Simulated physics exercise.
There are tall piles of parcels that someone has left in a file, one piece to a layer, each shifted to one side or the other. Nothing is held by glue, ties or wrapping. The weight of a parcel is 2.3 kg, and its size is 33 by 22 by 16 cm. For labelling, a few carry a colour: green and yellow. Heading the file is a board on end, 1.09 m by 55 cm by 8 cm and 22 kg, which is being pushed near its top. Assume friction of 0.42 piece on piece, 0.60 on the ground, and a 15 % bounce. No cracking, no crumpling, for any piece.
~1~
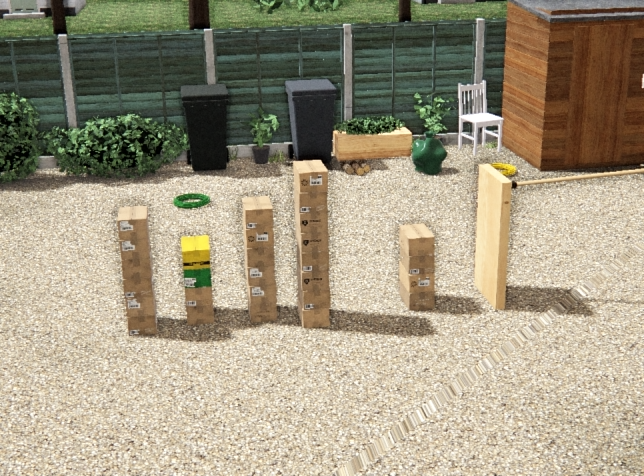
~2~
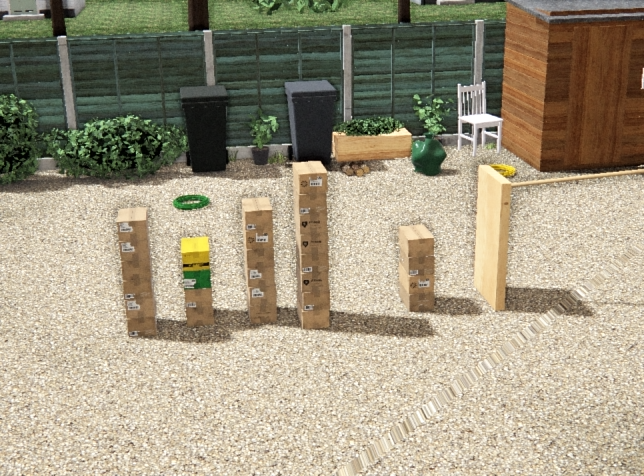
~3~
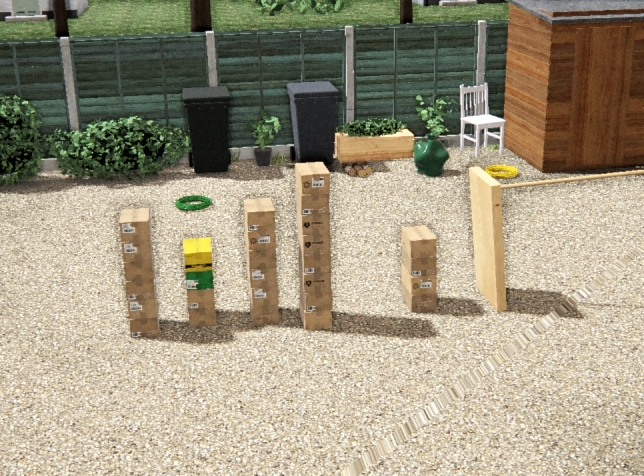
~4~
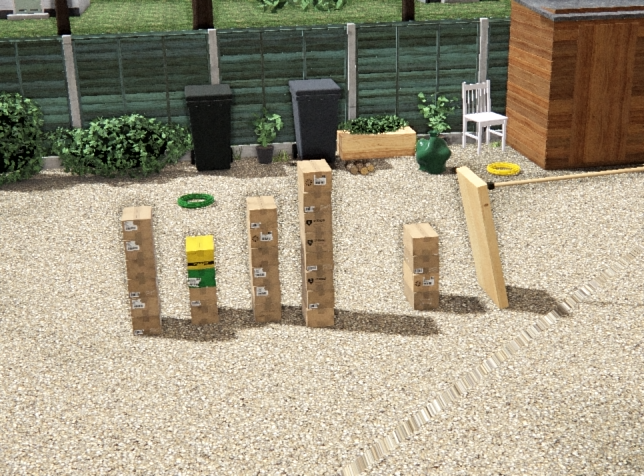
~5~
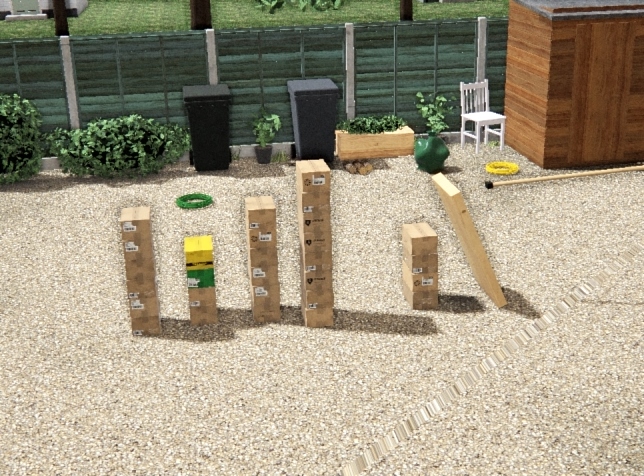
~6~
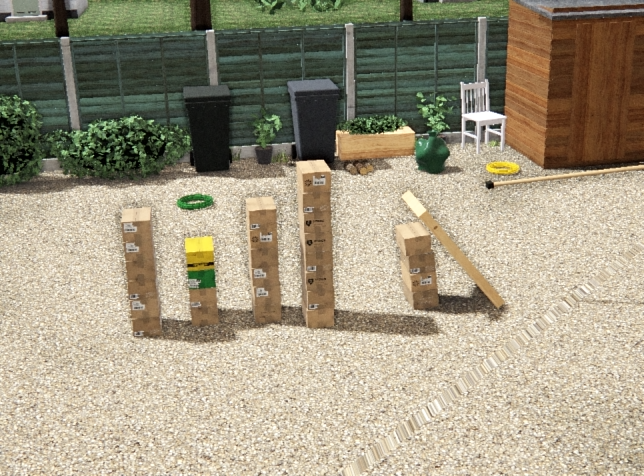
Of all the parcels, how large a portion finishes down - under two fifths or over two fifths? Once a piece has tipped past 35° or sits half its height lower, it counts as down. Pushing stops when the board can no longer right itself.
The portion is fewer than two in five.
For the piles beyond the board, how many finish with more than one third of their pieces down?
Total count: 1.
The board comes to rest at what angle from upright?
75°, roughly.
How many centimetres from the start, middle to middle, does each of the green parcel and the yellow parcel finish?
For green it's roughly 0 cm, and for yellow it's roughly 0 cm.
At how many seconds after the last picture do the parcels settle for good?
Around 2.0 s.
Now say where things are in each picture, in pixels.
In the first frame (each place is the centre of the face we see best), pole end (515, 186) 9 cm short, board 0° from upright; yellow parcel (196, 260); green parcel (198, 278); the others all in place.
The second frame shows pole end 5 mm short, board 0° from upright; yellow parcel (196, 261).
The third frame shows pole end 8 cm in, board 6° from upright; yellow parcel (198, 262); the others all in place.
The fourth frame shows pole end (493, 187) 14 cm in, stopped, board 13° from upright; yellow parcel (201, 260); the others all in place.
The fifth frame shows pole end (491, 186) 14 cm in, stopped, board 23° from upright; yellow parcel (200, 260); the others all in place.
The sixth frame shows pole end (492, 186) 14 cm in, stopped, board 39° from upright; yellow parcel (200, 261); green parcel (202, 280); steepest lean 5°, the parcel at (418, 246); 4 have shifted.
Then, 0.09 s later than the last frame, board 44° from upright; none of the 28 parcels down, 4 disturbed.
Then, 0.23 s later than the last frame, board 56° from upright; 1 of the 28 parcels down.
Then, 0.35 s later than the last frame, board 67° from upright; 4 of the 28 parcels down.
Then, 1.25 s later than the last frame, board 67° from upright; 3 of the 28 parcels down.
When it is over, board 76° from upright; 3 of the 28 parcels down; green parcel unmoved; yellow parcel unmoved. That is 11 per cent. In pixels of the last frame, middles, green parcel near (201, 272), yellow parcel near (200, 253).
